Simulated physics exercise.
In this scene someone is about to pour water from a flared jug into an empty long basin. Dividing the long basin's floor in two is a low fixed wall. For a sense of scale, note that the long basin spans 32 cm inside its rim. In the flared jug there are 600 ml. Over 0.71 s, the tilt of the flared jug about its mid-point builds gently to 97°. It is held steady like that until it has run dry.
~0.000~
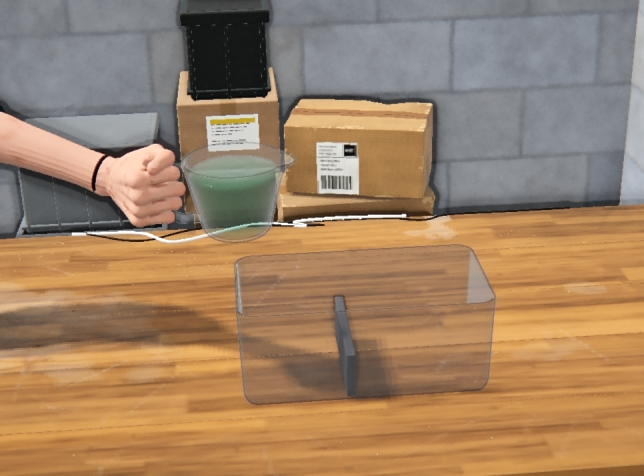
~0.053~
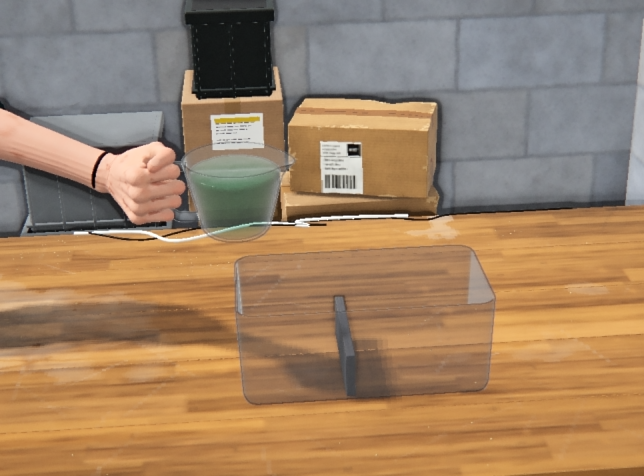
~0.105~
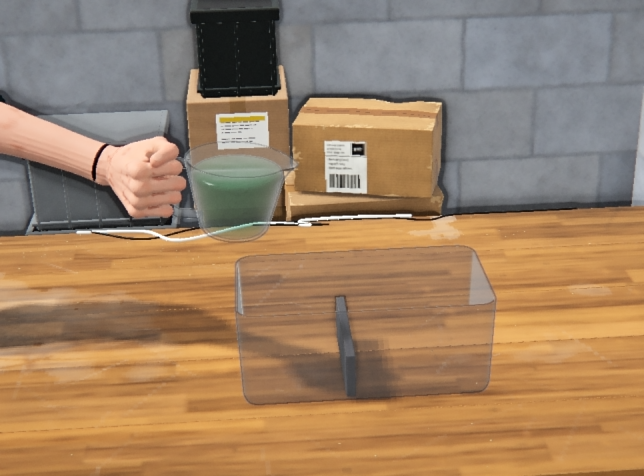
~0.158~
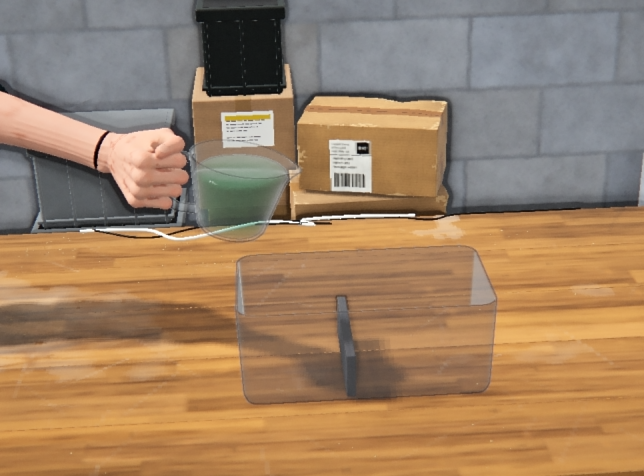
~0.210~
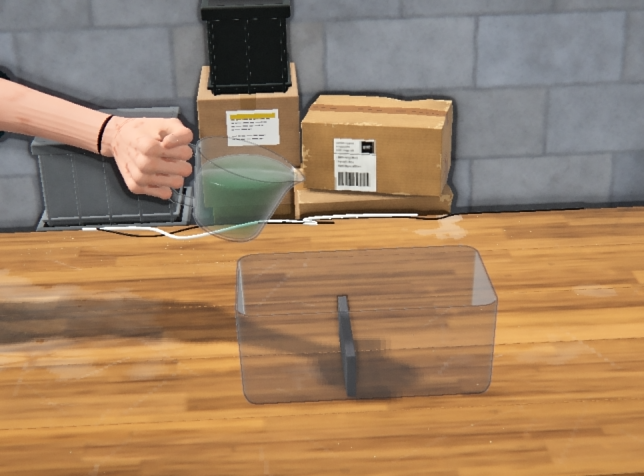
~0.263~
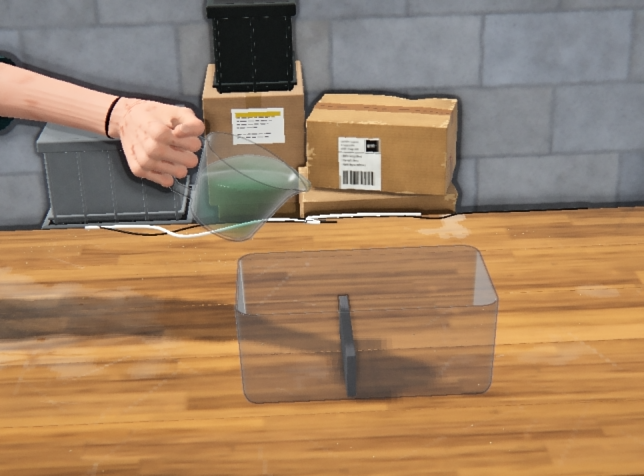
A fist hovered beside a flared jug of green liquid above a clear basin with a low divider, and the jug slowly tilted to the right until its liquid reached the rim.
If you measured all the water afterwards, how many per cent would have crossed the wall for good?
Around 36 per cent would have crossed.
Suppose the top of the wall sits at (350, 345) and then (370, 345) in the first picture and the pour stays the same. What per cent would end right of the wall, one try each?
I'd say 40 percent on the first go, 15 percent on the next.
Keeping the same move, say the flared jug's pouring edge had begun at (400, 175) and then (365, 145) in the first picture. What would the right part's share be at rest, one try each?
About 95 %, then about 95 %.
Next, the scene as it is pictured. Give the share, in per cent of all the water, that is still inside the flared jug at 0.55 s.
Fraction remaining: Approx. 42 per cent.
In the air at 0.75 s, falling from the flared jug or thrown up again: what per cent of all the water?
I'd put it at about 7 per cent of the liquid.
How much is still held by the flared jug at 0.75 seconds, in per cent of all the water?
Roughly 6 per cent.
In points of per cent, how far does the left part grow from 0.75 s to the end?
Roughly 12 percent.
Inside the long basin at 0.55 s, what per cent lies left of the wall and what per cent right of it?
Around 10 percent on the left and 22 on the right.
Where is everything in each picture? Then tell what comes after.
The first picture shows tilt 0°; pouring edge (295, 158); surface from (188, 171) to (281, 167); the long basin's rim runs from (236, 287) to (483, 273); the wall's top is at (345, 326).
The second picture shows tilt 1°; pouring edge (296, 159); surface from (188, 170) to (281, 167).
The third picture shows tilt 5°; pouring edge (299, 163); surface from (190, 169) to (284, 168).
The fourth picture shows tilt 11°; pouring edge (302, 169); surface from (194, 168) to (288, 170).
The fifth picture shows tilt 20°; pouring edge (306, 177); surface from (198, 169) to (298, 171).
The sixth picture shows tilt 29°; pouring edge (308, 188); surface from (201, 172) to (303, 180); 3 per cent is over the edge.
Then, 0.55 s in, the tilt is 85° and 42 per cent is still to pour, 9 is left of the wall and 22 right of it.
Then, 0.75 s in, the tilt is 97° and 6 per cent is still to pour, 51 is left of the wall and 36 right of it.
Then, 0.97 s in, the tilt is 97° and 0 per cent is still to pour, 62 is left of the wall and 36 right of it.
Then, 1.21 s in, the tilt is 97° and 0 per cent is still to pour, 63 is left of the wall and 37 right of it.
Finally, 63 per cent lies left of the wall, 36 right of it and 1 outside.
